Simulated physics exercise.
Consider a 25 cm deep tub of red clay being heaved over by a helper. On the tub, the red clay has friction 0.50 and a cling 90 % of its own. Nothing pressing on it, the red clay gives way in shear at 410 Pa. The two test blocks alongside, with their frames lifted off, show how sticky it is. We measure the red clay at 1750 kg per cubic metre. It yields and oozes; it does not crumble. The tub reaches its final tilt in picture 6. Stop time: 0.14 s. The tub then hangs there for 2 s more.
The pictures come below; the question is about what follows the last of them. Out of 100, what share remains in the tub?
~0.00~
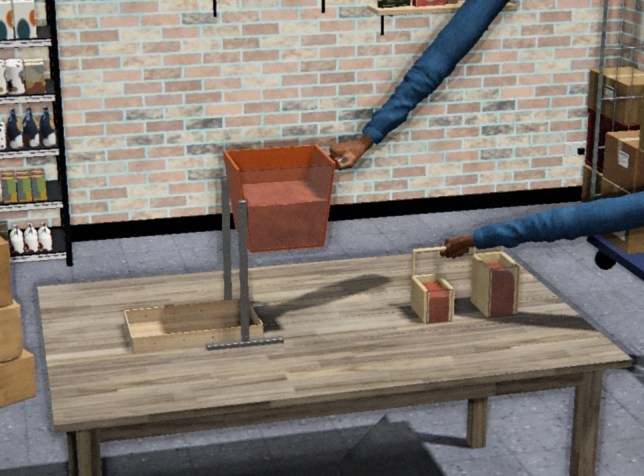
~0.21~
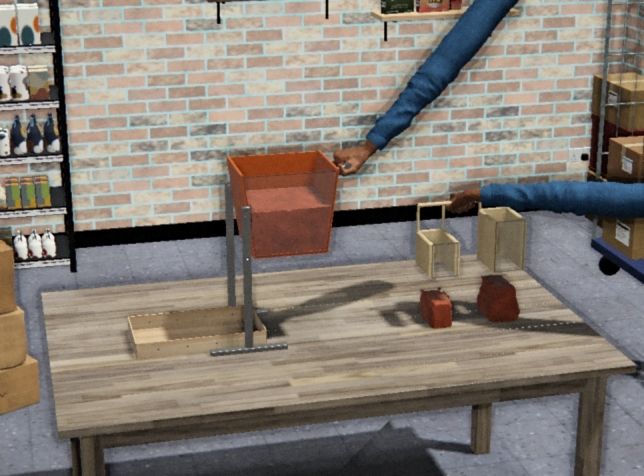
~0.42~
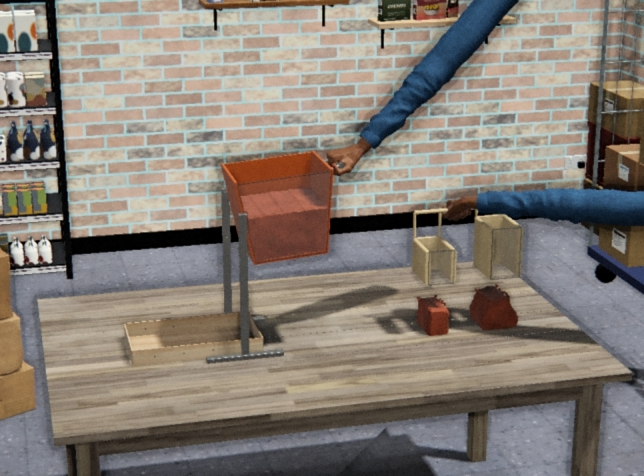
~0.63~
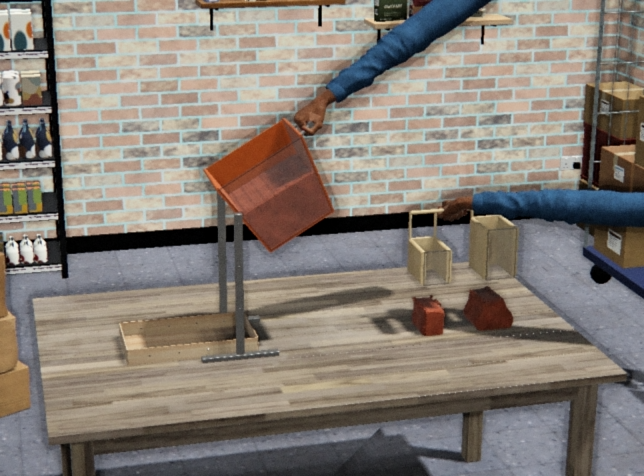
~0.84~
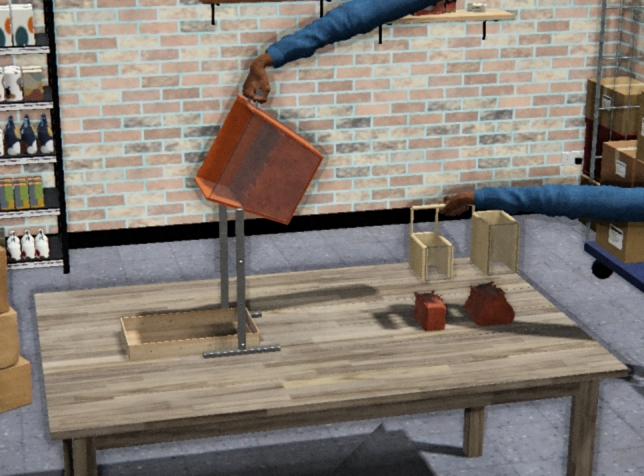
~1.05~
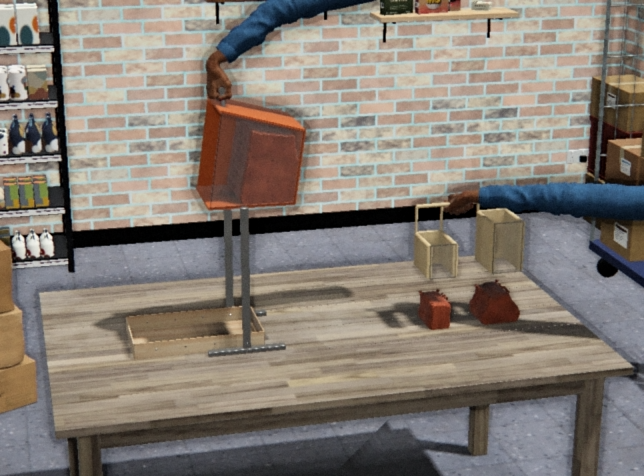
78 out of 100.
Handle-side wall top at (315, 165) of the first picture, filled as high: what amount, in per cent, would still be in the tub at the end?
Then near 100 % stays in the tub.
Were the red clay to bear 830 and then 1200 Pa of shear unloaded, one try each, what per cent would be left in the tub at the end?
You'd see 100 percent the first time and 100 percent the second.
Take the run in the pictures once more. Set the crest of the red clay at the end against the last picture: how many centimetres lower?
The top ends up some 10 cm below its level in the last picture.
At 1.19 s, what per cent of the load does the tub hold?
100 %, roughly.
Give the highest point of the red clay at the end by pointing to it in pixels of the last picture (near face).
Highest point: Approx. (284, 163).
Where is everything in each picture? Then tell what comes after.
The first frame shows handle-side rim at (332, 164), tilt 0 degrees; top of the red clay at (318, 200); blocks stand 9.1 cm, 14 cm (left to right).
The second frame shows handle-side rim at (336, 170), tilt 0 degrees; top of the red clay at (322, 206); blocks stand 9.0 cm, 12 cm (left to right).
The third frame shows handle-side rim at (330, 170), tilt 4 degrees; top of the red clay at (323, 208); blocks stand 9.0 cm, 11 cm (left to right).
The fourth frame shows handle-side rim at (300, 137), tilt 30 degrees; top of the red clay at (314, 173); blocks stand 9.0 cm, 10 cm (left to right).
The fifth frame shows handle-side rim at (252, 112), tilt 61 degrees; top of the red clay at (286, 136); blocks stand 9.0 cm, 10 cm (left to right).
The sixth frame shows handle-side rim at (221, 114), tilt 82 degrees; top of the red clay at (256, 132); blocks stand 9.0 cm, 10 cm (left to right).
After 1.19 s, the tub is at 82 degrees and holds 100 %.
After 1.36 s, the tub is at 82 degrees and holds 94 %.
After 1.53 s, the tub is at 82 degrees and holds 84 %.
After 1.70 s, the tub is at 82 degrees and holds 79 %.
After 3.05 s, at the end, the tub is at 82 degrees and holds 78 %.
